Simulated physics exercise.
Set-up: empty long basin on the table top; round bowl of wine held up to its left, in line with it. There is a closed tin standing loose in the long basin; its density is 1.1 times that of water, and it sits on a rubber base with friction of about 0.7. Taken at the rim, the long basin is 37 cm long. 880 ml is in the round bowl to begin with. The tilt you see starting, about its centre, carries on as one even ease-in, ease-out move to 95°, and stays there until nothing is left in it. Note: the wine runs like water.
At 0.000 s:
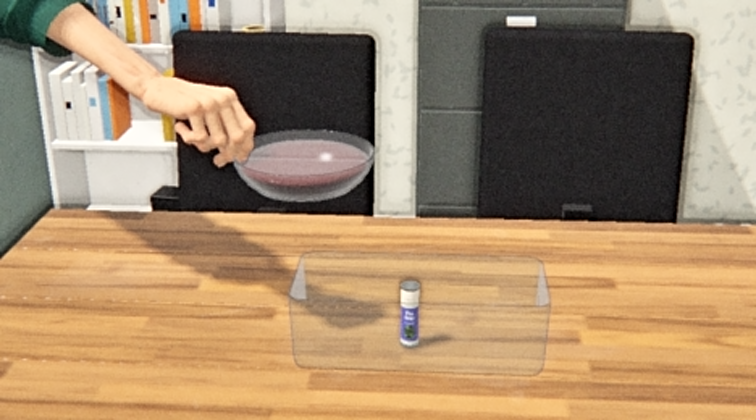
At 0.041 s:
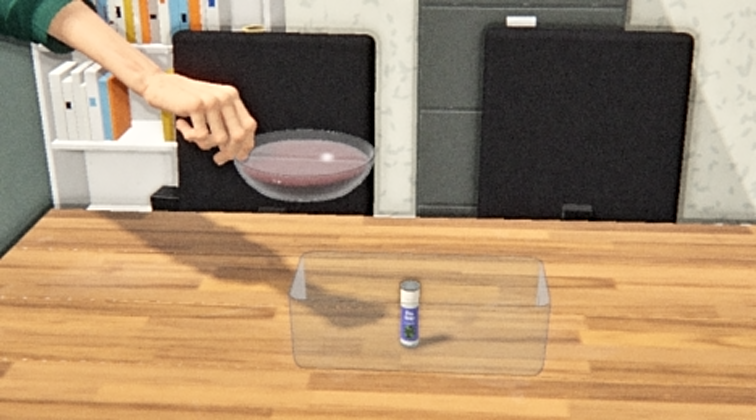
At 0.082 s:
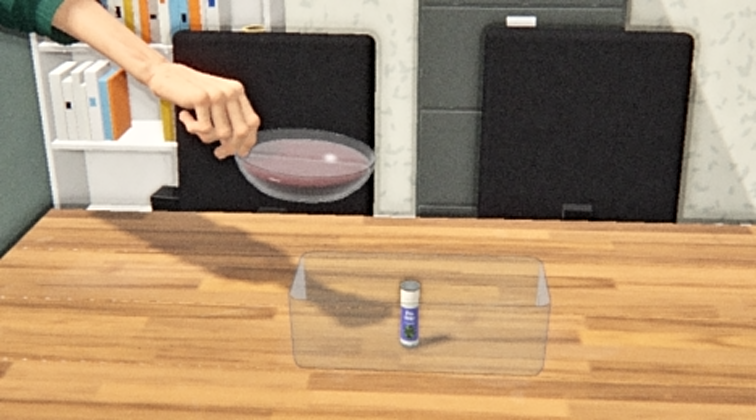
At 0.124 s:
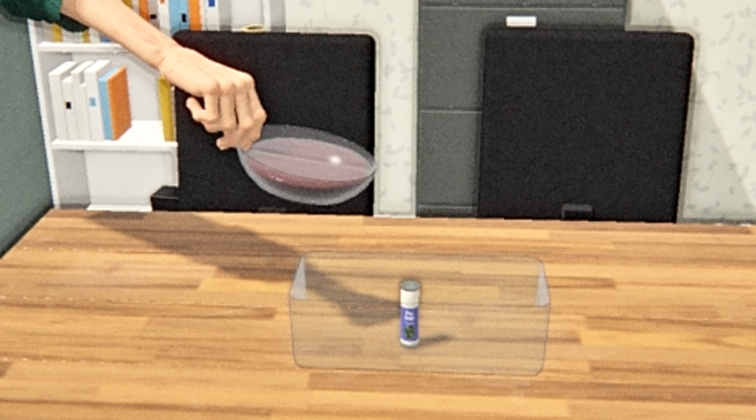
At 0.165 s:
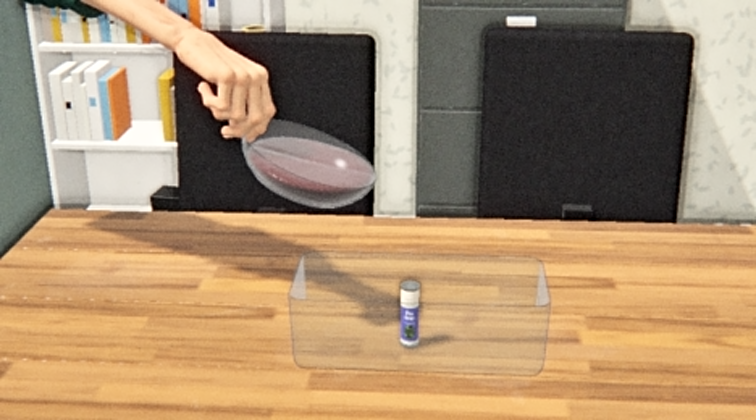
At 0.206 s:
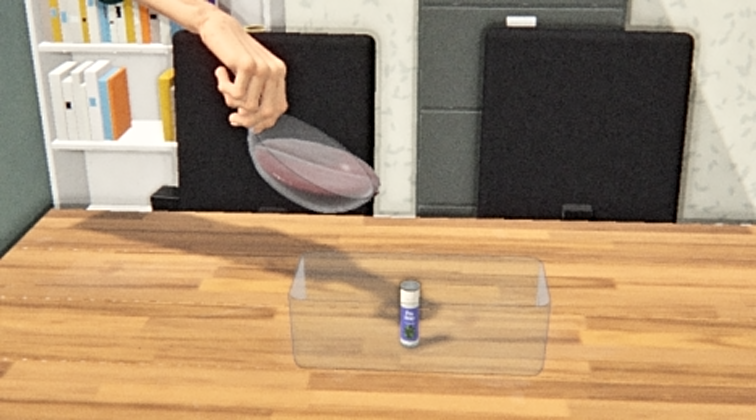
A wooden table top is seen from slightly above, with two black chairs, a grey cabinet and white bookshelves behind it. A clear, long basin stands on it with a small blue-and-white container inside, while a hand from the upper left holds a clear round bowl of dark pink liquid. The hand rises and tilts the bowl rightward, slowly then faster, and the liquid shifts toward its lowered right rim.
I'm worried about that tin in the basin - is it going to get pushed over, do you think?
It comes down.
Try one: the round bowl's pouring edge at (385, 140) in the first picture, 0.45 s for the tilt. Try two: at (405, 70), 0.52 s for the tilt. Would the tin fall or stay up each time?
In the first try it remains standing; in the second it comes down.
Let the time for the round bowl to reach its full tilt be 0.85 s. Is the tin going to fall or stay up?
It stays steady, then.
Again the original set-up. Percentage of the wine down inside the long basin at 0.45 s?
52 %, give or take.
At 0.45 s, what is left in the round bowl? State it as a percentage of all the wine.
Around 2 in a hundred.
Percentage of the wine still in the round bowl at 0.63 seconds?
Roughly 0 percent remains.
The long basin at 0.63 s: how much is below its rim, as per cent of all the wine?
Near 96 per cent of the total.
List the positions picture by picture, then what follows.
In the first frame, it leans 0°; its right rim is at (374, 154); the wine meets the walls at (240, 158) and (370, 160); the long basin's rim runs from (296, 275) to (546, 282); the tin's top is at (410, 288).
In the second frame, it leans 1°; its right rim is at (374, 156); the wine meets the walls at (241, 156) and (371, 161).
In the third frame, it leans 6°; its right rim is at (375, 161); the wine meets the walls at (242, 153) and (371, 164).
In the fourth frame, it leans 13°; its right rim is at (376, 169); the wine meets the walls at (244, 149) and (370, 168).
In the fifth frame, it leans 22°; its right rim is at (376, 180); the wine meets the walls at (249, 146) and (368, 172); 1 per cent is over the edge.
In the sixth frame, it leans 32°; its right rim is at (373, 192); the wine meets the walls at (255, 145) and (353, 172); 7 per cent is over the edge.
After 0.45 s the tilt is 91° and 2 per cent is still to pour; the tin stands where it began.
After 0.63 s the tilt is 95° and 0 per cent is still to pour; the tin leans 9°.
After 0.82 s the tilt is 95° and 0 per cent is still to pour; the tin lies on its side.
After 1.02 s the tilt is 95° and 0 per cent is still to pour; the tin lies on its side.
In the end the tin lies on its side.
